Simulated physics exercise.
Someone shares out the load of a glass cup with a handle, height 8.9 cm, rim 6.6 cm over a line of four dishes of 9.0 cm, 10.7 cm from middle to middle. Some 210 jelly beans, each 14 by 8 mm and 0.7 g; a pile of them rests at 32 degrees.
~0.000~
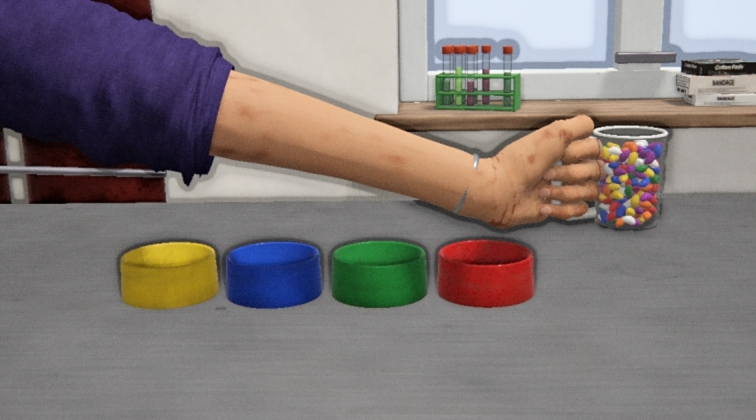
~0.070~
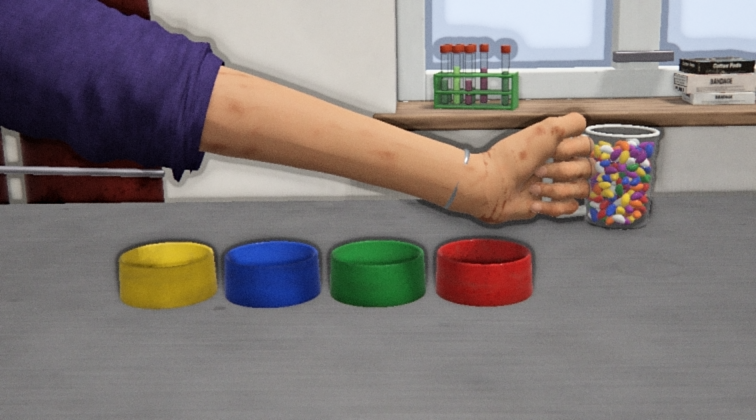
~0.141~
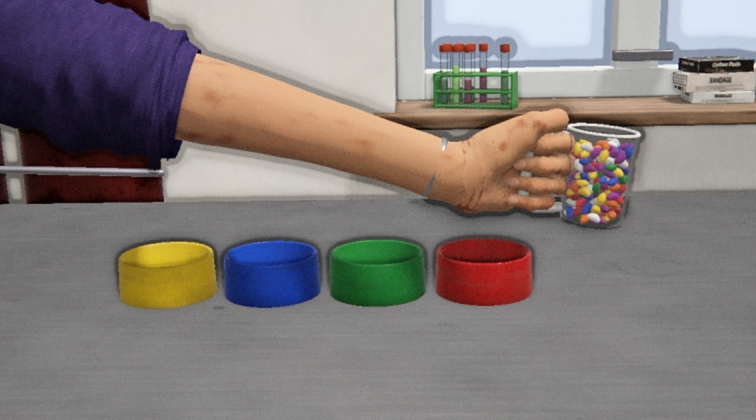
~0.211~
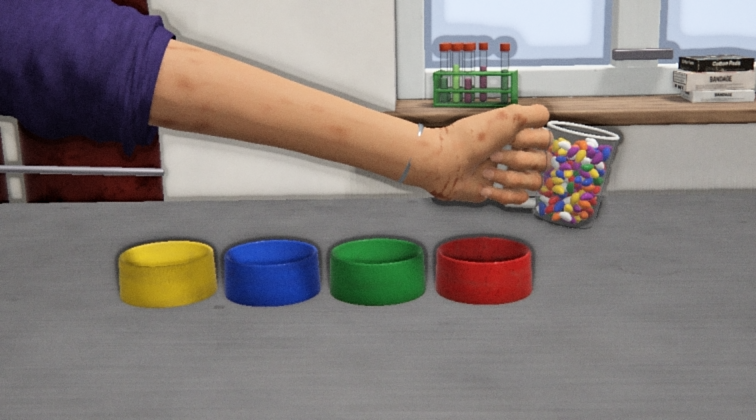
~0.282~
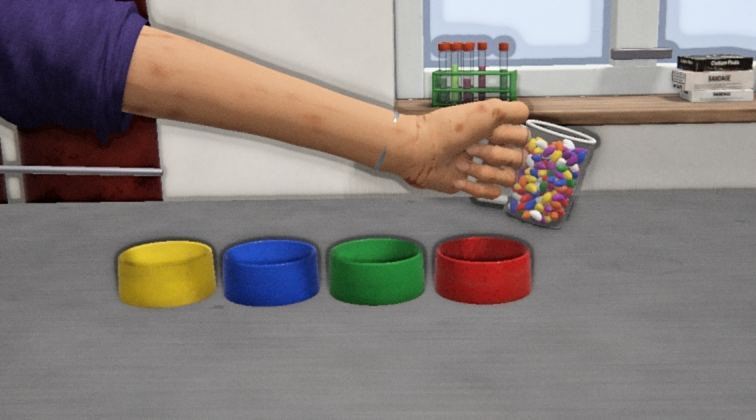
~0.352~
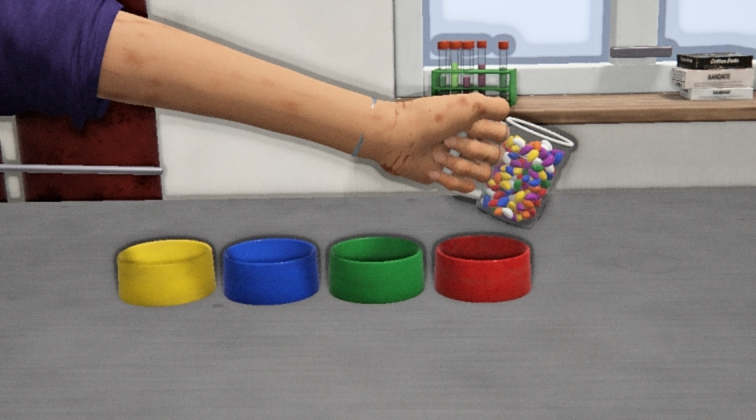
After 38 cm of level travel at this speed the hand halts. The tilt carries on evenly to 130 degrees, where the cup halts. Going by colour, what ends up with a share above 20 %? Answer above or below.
Red dish: Below; blue dish: Above; green dish: Below; yellow dish: Below; on the counter: Below.
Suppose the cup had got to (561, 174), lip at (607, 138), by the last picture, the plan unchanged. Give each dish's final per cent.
Red 0; blue 90; green 0; yellow 0.
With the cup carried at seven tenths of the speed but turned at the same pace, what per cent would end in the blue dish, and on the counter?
Then: Blue 70; counter 10.
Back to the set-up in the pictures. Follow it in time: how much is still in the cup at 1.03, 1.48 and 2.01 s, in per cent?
In turn: 100, 85, 0.
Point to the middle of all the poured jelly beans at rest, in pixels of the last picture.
Near (276, 268).
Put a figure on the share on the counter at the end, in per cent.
Roughly 5 per cent.
Then, at 1.03 s, tilt 72 degrees; cup holds 100 %.
After 1.48 s, tilt 106 degrees; cup holds 85 %, blue 15 %.
After 2.01 s, tilt 130 degrees; cup holds 0 %, blue 95 %.
By 2.5 s all is still; red 0 %, blue 95 %, green 0 %, yellow 0 %, counter 5 %.
